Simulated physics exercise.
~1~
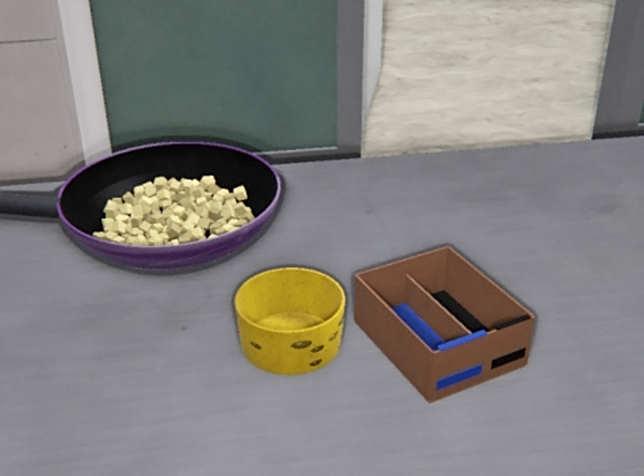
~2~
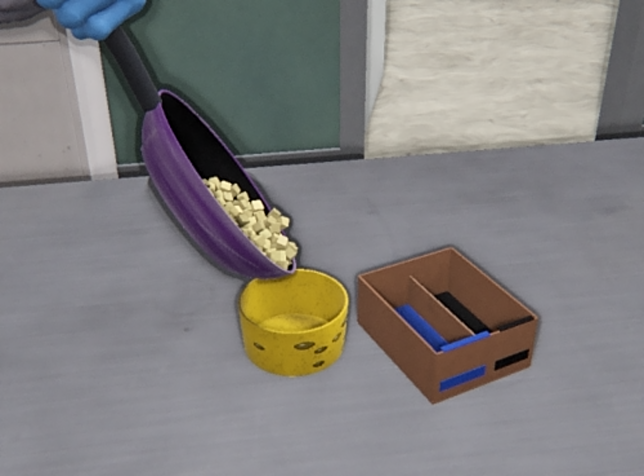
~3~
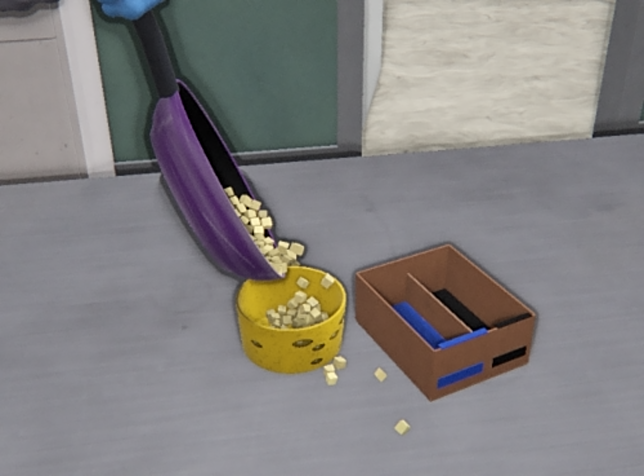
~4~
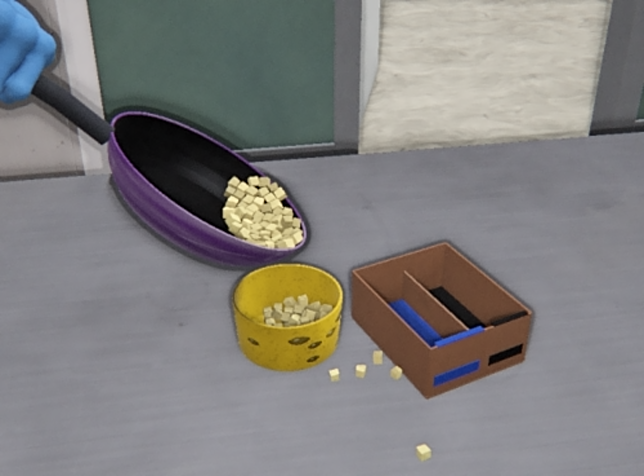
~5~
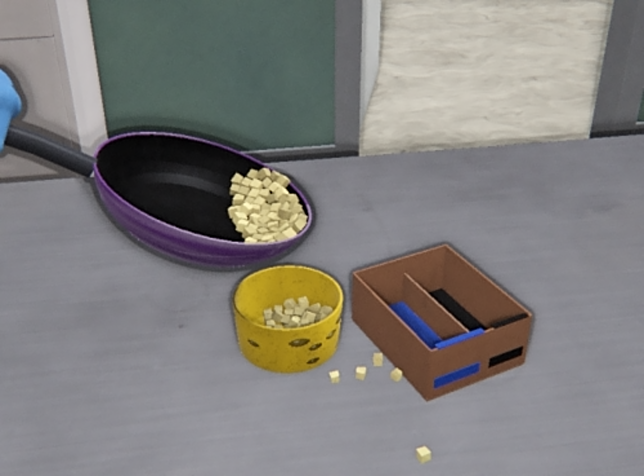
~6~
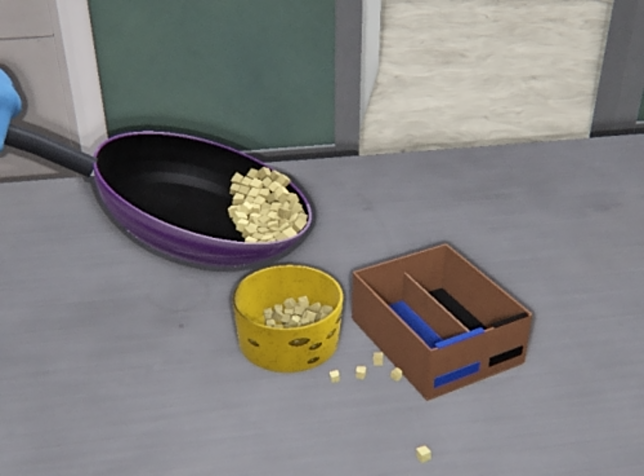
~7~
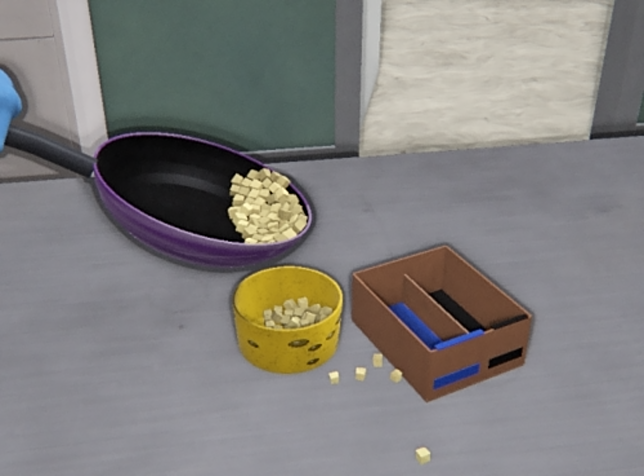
A blue-gloved hand tips a purple pan of small pale cubes over a yellow dish on a grey tabletop, seen from slightly above by a gently swaying camera. To the right of the dish sits a brown divided tin with a blue section and a black section. The pan starts upright at the left, then lifts and tilts steeply, and cubes tumble into the dish while a few scatter on the table. The hand then eases the pan back and holds it slightly tilted, with many cubes in both dish and pan and none visible in the tin.
